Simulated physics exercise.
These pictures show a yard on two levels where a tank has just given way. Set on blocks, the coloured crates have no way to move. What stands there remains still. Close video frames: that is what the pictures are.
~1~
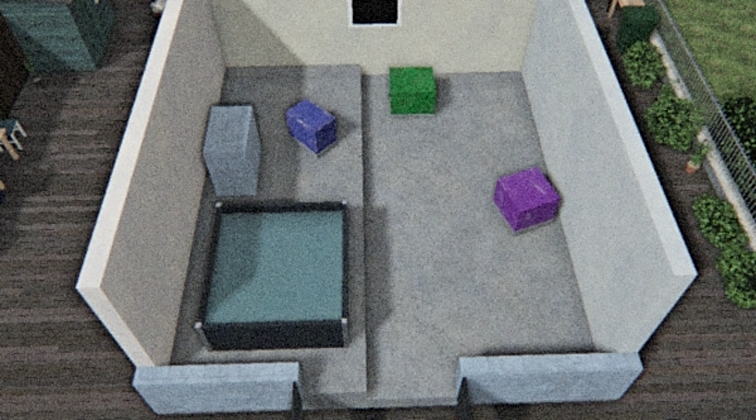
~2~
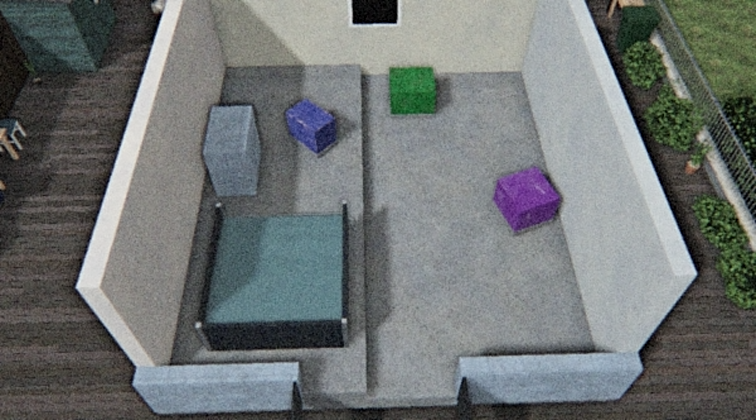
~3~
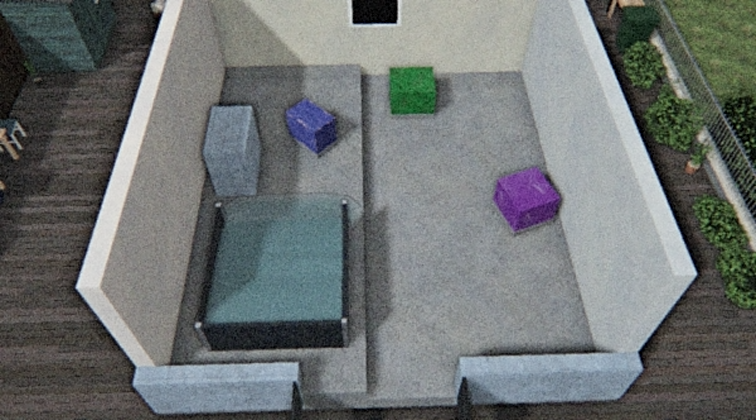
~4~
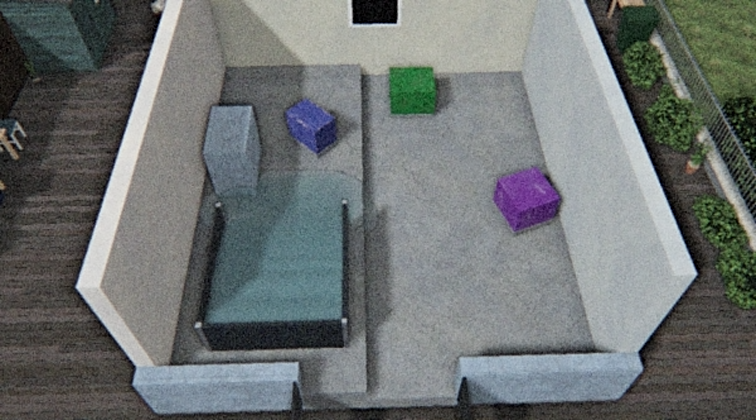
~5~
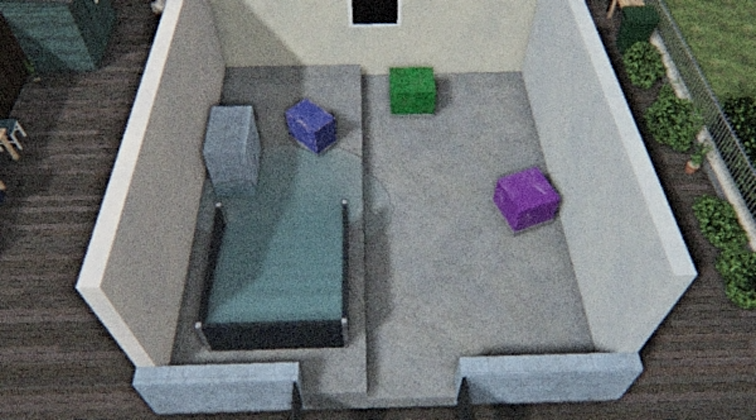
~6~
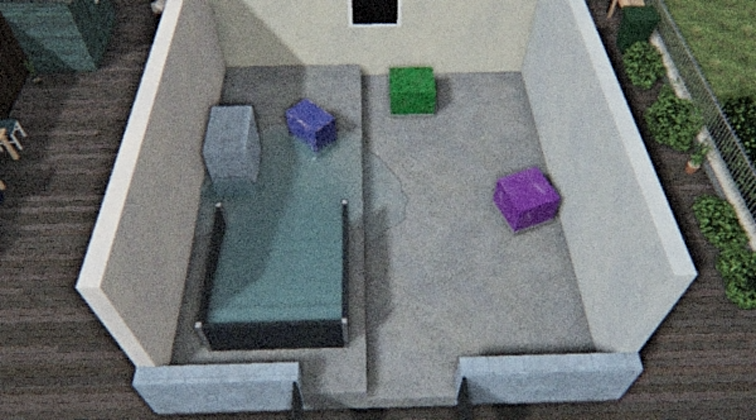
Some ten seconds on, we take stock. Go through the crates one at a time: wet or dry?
In order: The purple crate ends up wet, the blue crate ends up wet, the green crate ends up wet.
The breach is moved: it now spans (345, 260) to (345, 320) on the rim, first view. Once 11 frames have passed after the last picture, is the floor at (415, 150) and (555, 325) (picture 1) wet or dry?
First spot unflooded, second spot swamped.
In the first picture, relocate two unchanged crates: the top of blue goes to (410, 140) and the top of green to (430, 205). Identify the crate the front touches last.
The purple-painted one.
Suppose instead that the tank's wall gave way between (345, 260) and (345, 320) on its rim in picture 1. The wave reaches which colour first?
Answer: The purple-painted one.
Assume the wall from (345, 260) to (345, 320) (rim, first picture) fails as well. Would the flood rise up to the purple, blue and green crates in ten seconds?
Result - purple one is hit by the flood; blue one is missed; green one is hit by the flood.
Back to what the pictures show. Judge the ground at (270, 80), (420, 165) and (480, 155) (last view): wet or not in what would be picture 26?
First spot swamped, second spot swamped, third spot swamped.
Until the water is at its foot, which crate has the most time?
Last of all: The crate marked purple.
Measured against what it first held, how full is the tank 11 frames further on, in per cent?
Close to 32 %.
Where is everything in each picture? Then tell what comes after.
The water tank at (278, 263) is whole and still, in the first picture.
The front is at (352, 226), out from the gap on the water tank's far side, in the second picture.
The front is at (359, 211), out from the gap on the water tank's far side, in the third picture.
Water pours out on the water tank's far side and has run to (212, 198), in the fourth picture.
Water pours out on the water tank's far side and has run to (335, 150), in the fifth picture.
Water pours out on the water tank's far side and has run to (270, 128), in the sixth picture.
A moment on, water covers 35 % of the floor; the purple crate not reached, the blue crate water round its plinth, the green crate water round its plinth.
Next, water covers 50 % of the floor; the purple crate not reached, the blue crate water round its plinth, the green crate water round its plinth.
Then, water covers 65 % of the floor; the purple crate not reached, the blue crate water round its plinth, the green crate water round its plinth.
Later, water covers 85 % of the floor; the purple crate water round its plinth, the blue crate water round its plinth, the green crate water round its plinth.
In the end, water covers 95 % of the floor; the purple crate was topped, the blue crate was topped, the green crate was topped.
